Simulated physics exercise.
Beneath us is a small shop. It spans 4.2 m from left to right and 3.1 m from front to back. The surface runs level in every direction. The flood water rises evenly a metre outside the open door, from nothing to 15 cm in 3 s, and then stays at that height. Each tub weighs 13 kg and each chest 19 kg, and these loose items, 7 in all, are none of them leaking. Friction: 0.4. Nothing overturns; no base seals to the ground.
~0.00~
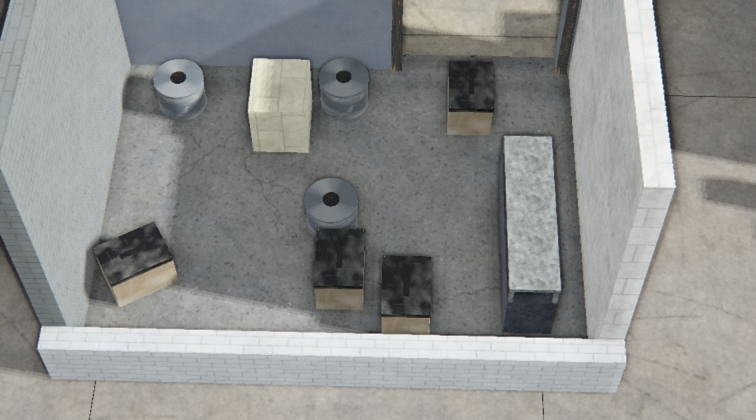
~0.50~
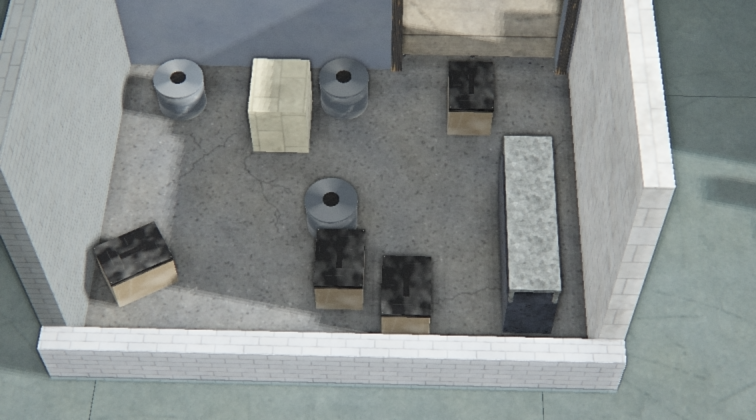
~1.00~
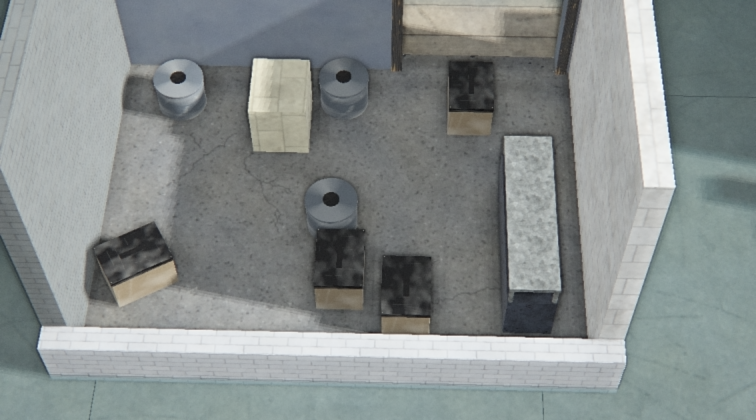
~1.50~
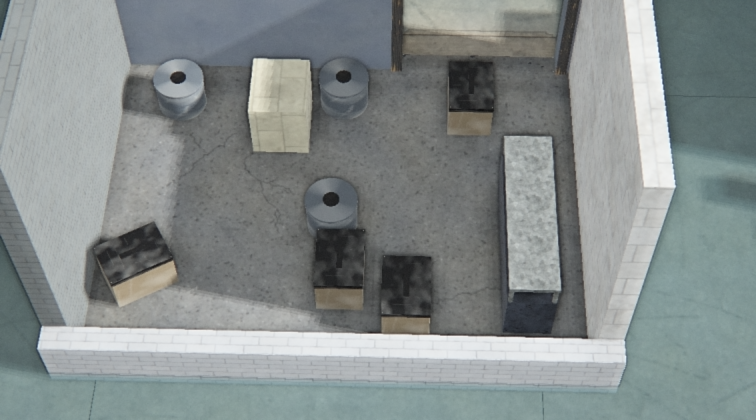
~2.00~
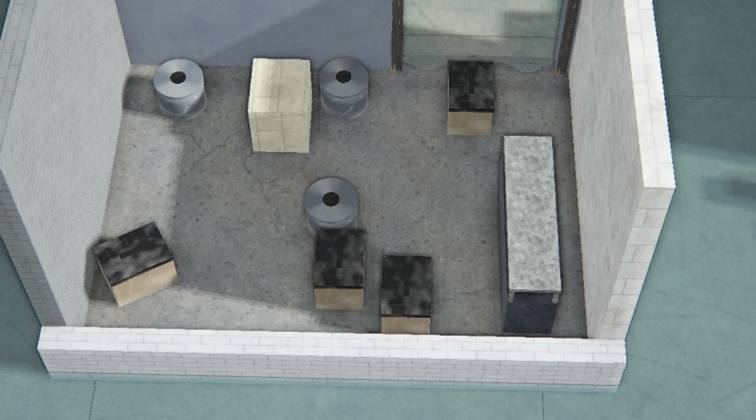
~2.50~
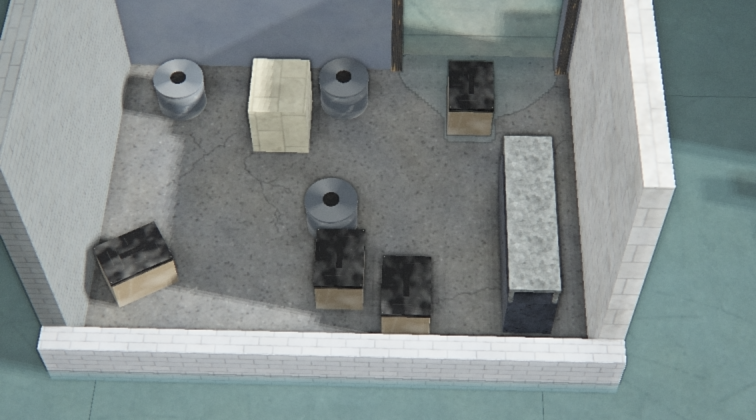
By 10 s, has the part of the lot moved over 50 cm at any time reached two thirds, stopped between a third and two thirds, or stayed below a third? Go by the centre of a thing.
It has stopped between a third and two thirds.
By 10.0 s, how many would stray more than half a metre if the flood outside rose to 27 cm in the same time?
Then the count would be 5.
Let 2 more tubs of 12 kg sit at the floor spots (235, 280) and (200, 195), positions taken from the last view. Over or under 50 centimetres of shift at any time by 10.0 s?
Order as asked: Not as far and not as far.
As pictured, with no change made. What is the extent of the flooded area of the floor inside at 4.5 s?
My estimate is roughly 4.5 m2.
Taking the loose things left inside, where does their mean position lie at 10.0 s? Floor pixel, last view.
Centred roughly on (265, 219).
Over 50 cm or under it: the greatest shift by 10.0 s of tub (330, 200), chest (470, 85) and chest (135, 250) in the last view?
In that order: Above the mark, above the mark, below the mark.
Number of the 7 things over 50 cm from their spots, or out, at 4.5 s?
I make it 1.
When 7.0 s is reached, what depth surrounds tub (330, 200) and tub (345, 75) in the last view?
First roughly 4 cm, second roughly 2 cm.
After 3.5 s 0 of 7 are over 50 cm from their spots; 0 afloat.
After 4.5 s 1 of 7 are over 50 cm from their spots; 0 afloat.
After 7.0 s 1 of 7 are over 50 cm from their spots; 0 afloat.
After 10.0 s 4 of 7 are over 50 cm from their spots, and 4 have been at some point; 1 afloat.
